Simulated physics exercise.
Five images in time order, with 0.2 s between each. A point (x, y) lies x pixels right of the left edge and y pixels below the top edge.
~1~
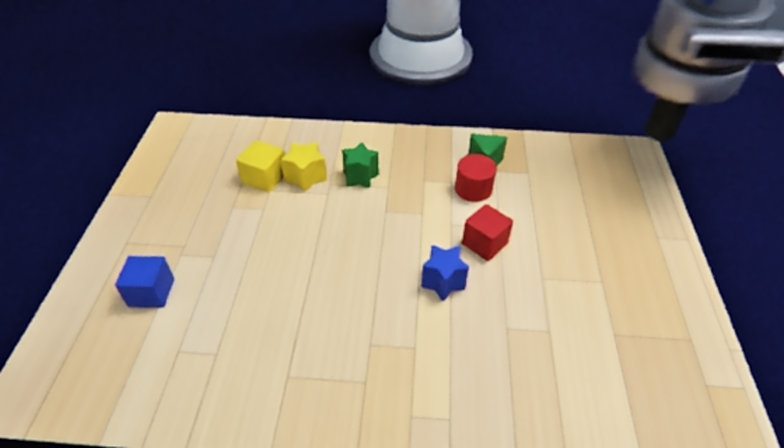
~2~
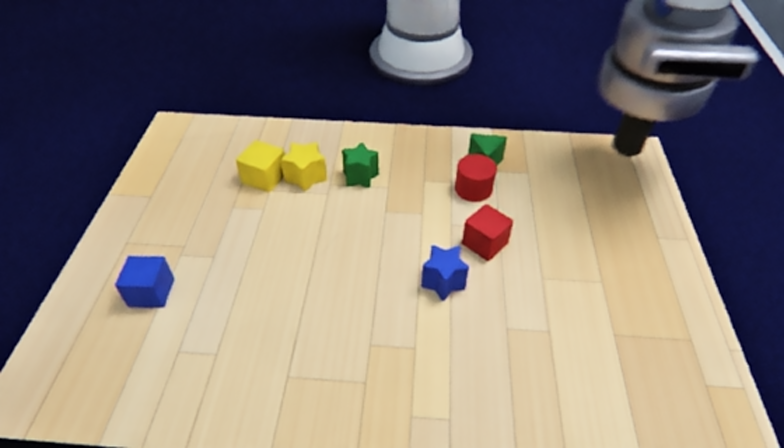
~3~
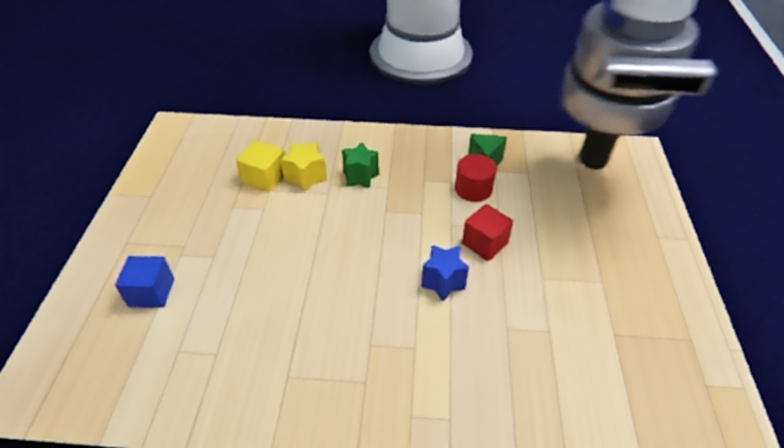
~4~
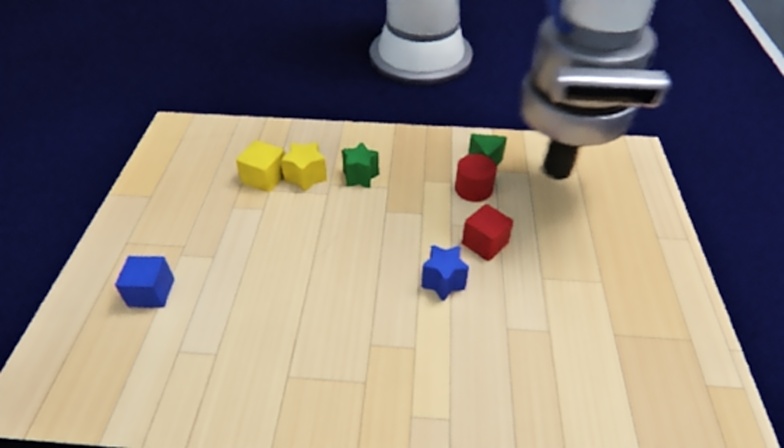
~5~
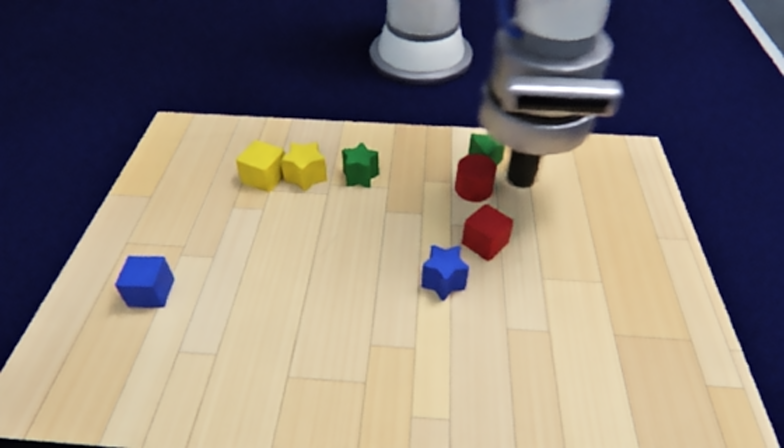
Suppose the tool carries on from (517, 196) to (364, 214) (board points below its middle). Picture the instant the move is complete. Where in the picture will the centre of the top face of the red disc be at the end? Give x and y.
Its top middle will sit at (433, 159).
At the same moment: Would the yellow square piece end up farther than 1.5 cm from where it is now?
That would be a no.
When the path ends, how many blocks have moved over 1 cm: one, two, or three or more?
Answer: One block.
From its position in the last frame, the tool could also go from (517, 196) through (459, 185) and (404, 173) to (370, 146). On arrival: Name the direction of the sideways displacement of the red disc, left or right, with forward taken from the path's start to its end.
Sideways, to the left.
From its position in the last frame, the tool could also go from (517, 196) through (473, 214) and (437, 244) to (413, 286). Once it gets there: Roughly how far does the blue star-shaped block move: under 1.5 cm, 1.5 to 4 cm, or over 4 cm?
Once the path ends, it will sit 1.5 to 4 cm from where it is now.
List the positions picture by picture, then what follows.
In the first picture, tip of the tool at (658, 134), middles of tops, yellow square piece at (260, 154), red disc at (477, 166), green triangular block at (489, 141).
In the second picture, tool at (626, 149), nothing pushed.
In the third picture, tool at (593, 161), nothing pushed.
In the fourth picture, tool at (557, 171), nothing pushed.
In the fifth picture, tool at (521, 179), yellow square piece at (260, 154), red disc at (477, 166), green triangular block at (489, 141).
The first path, step by step. One third of the way, tool at (469, 186); red disc at (444, 162).
Two thirds of the way, tool at (416, 192); red disc at (433, 159).
At the end, tool at (364, 198); yellow square piece unmoved; red disc at (433, 159); green triangular block unmoved.
